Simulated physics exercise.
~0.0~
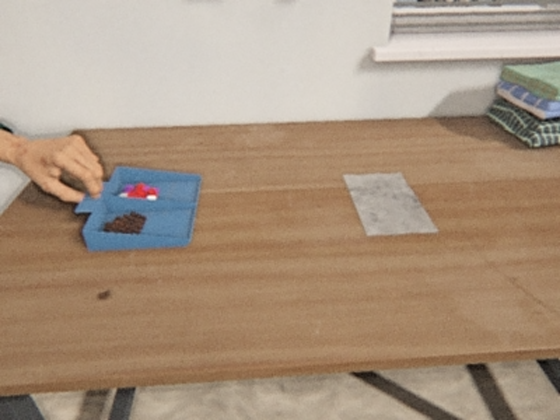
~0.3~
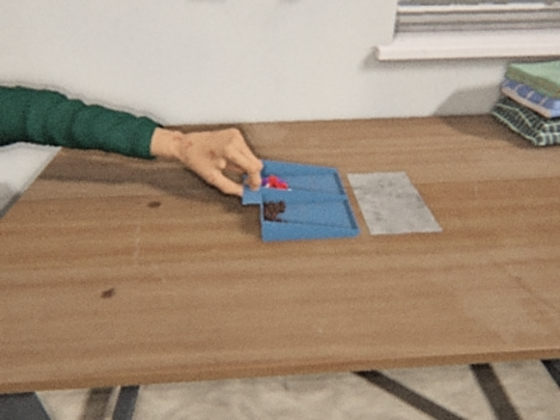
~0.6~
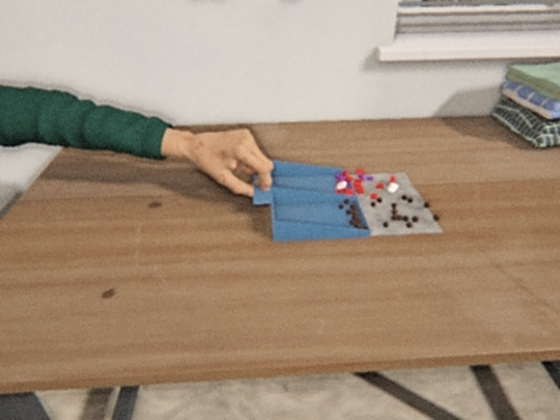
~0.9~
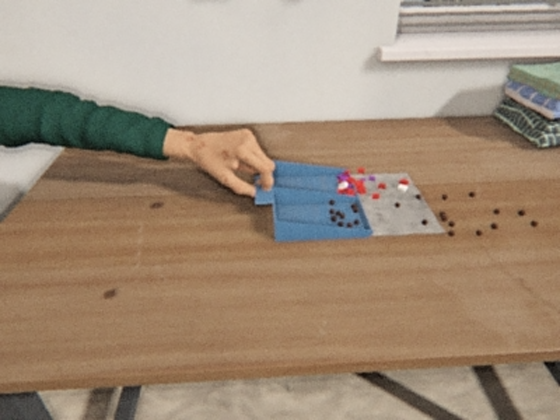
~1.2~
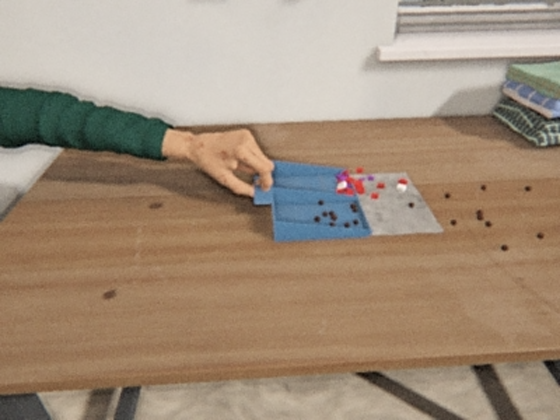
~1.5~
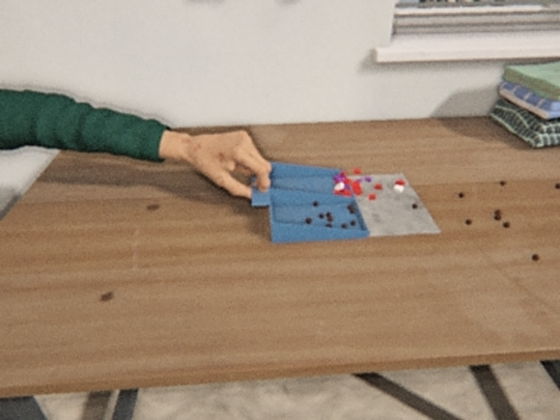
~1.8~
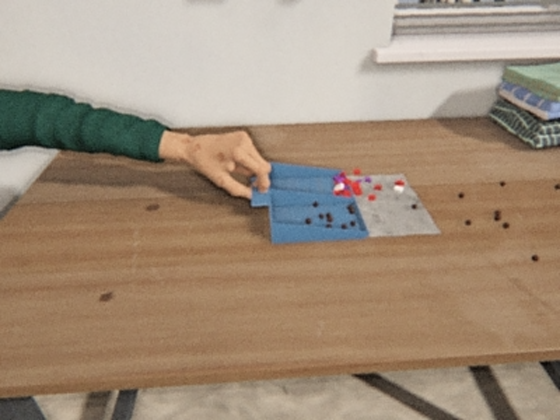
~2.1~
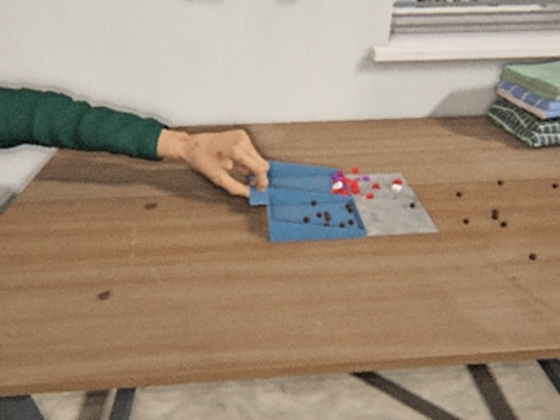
On a wooden table against a pale wall, with folded cloths stacked at the right, a hand holds the tab of a shallow blue tray with two compartments. Small dark beads sit in the nearer one, and red, purple and white pieces sit in the farther one. The hand, its arm in a green sleeve, slides the tray right until it stops against a flat grey slab. Both lots spill forward onto the slab, and several dark beads roll beyond it across the wood. Everything settles, with roughly half of each lot still in the tray and the hand still on the tab.
